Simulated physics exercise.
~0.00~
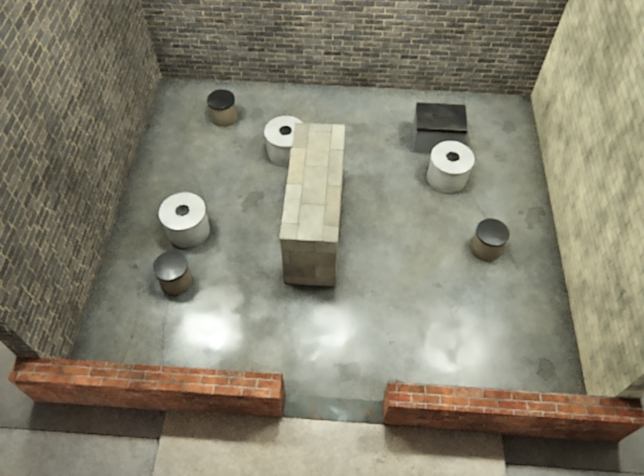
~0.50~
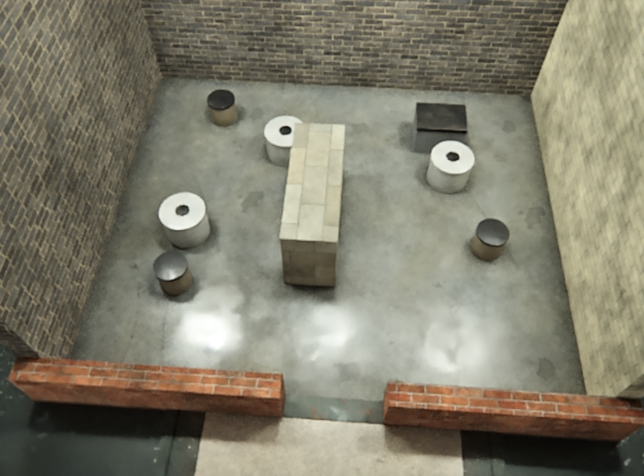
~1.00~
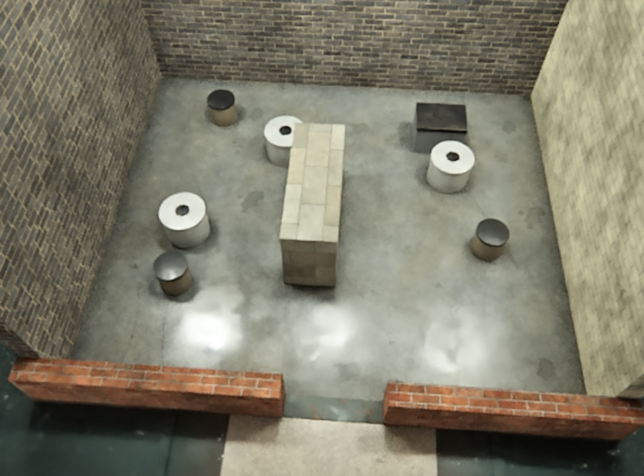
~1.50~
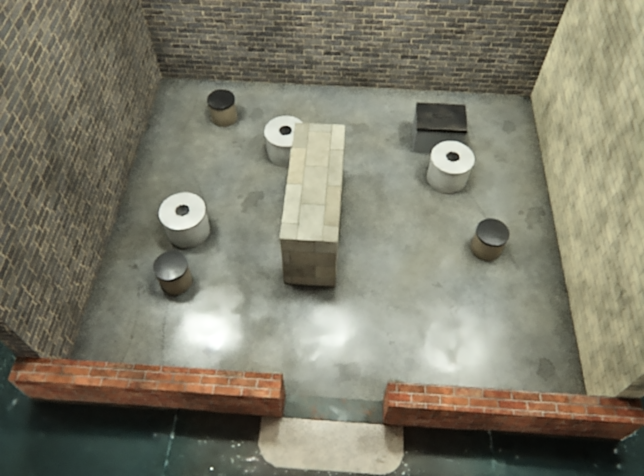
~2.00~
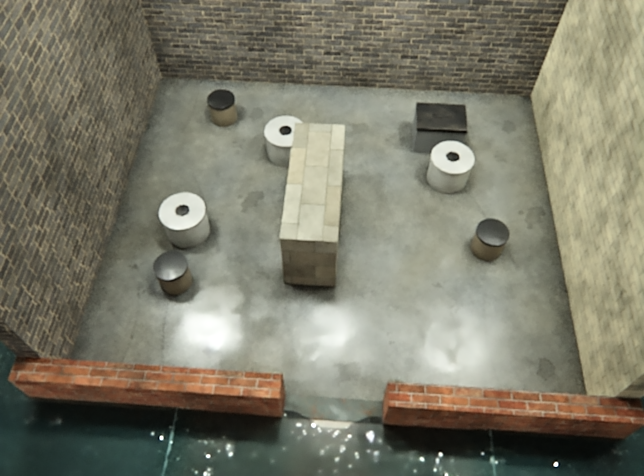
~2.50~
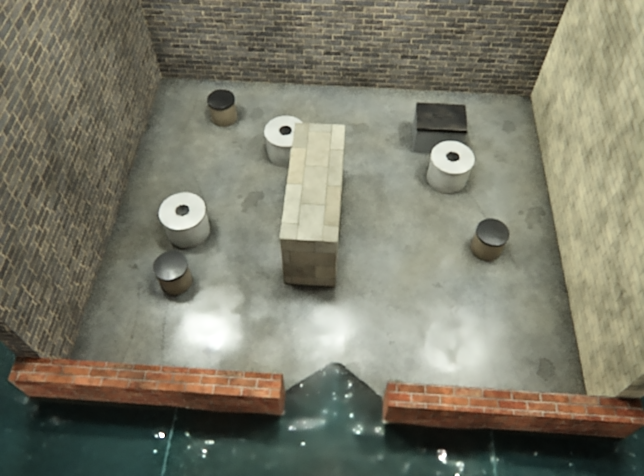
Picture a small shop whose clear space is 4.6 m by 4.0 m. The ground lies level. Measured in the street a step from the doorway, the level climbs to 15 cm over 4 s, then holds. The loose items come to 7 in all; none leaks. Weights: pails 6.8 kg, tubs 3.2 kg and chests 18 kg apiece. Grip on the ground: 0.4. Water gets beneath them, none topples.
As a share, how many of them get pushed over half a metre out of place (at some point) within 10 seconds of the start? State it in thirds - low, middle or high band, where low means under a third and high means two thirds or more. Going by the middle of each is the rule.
Low band.
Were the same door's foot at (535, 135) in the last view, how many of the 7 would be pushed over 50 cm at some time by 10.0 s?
That would give 2.
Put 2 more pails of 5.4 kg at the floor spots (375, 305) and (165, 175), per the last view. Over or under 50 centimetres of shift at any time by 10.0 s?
First one exceeds it, second one stays within it.
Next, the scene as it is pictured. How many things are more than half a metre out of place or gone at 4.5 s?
Answer: 0.
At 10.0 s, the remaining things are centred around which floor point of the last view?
It works out to somewhere near (325, 162) on the floor.
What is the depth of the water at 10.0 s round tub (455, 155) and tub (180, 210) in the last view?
Around 5 cm and 3 cm.
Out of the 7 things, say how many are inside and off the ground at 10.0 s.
The count is 2.
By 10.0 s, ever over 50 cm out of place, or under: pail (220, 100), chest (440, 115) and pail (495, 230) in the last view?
Taking them in turn, the first is within the limit, the second within the limit and the third within the limit.
After 3.5 s 0 of 7 are over 50 cm from their spots; 0 afloat.
After 4.5 s 0 of 7 are over 50 cm from their spots; 0 afloat.
After 7.0 s 2 of 7 are over 50 cm from their spots; 0 afloat.
After 10.0 s 2 of 7 are over 50 cm from their spots, and 2 have been at some point; 2 afloat.
